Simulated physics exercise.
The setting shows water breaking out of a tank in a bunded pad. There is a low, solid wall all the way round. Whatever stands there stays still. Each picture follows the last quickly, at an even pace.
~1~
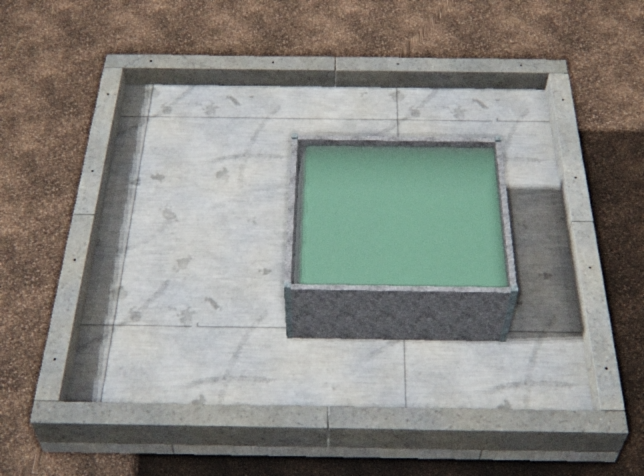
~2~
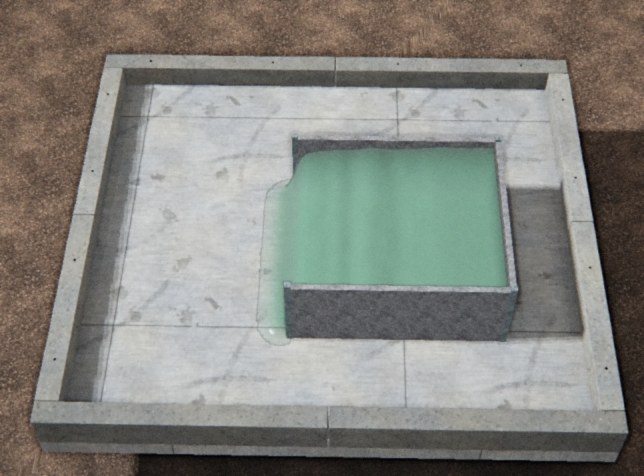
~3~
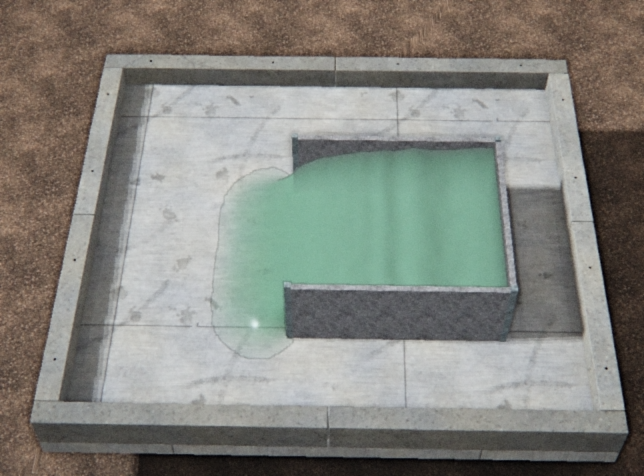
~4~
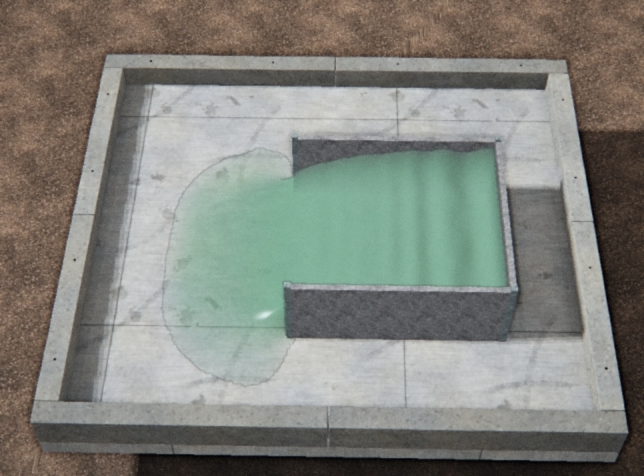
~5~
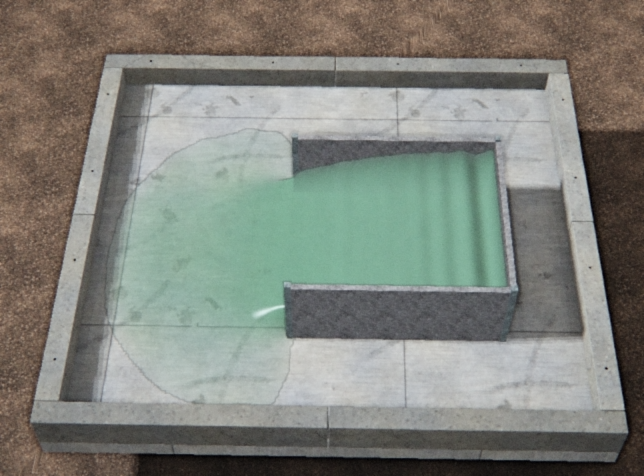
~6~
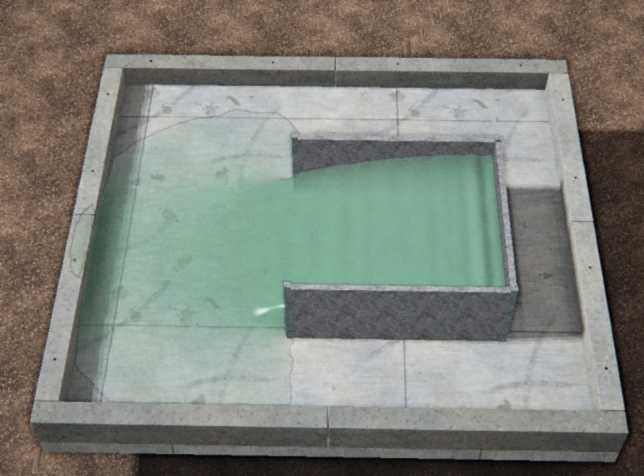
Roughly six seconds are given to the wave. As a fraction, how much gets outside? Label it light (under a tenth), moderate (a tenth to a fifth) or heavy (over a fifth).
Moderate.
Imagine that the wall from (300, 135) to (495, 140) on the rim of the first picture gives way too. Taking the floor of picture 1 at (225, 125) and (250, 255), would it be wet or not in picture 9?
In turn: Flooded, clear.
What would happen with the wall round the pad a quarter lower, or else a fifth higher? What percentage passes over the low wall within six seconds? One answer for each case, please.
I'd expect around 26 per cent for the first wall and around 8 per cent for the second.
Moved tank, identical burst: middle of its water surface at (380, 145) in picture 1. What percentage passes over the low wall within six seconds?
16 %.
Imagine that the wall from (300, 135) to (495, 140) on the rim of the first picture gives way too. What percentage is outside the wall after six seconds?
About 18 %.
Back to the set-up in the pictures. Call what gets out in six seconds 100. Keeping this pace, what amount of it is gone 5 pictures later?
Roughly 10 %.
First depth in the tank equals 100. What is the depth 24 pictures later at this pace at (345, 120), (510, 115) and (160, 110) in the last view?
First 8, next 6, last 30 in a hundred.
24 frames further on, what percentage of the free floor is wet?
Estimated share: About 95 %.
A moment on, water covers 45 % of the floor; the low wall has let 0 % over.
Next, water covers 45 % of the floor; the low wall has let 1 % over.
Then, water covers 50 % of the floor; the low wall has let 11 % over.
Later, water covers 80 % of the floor; the low wall has let 15 % over.
In the end, water covers 85 % of the floor; the low wall has let 15 % over.
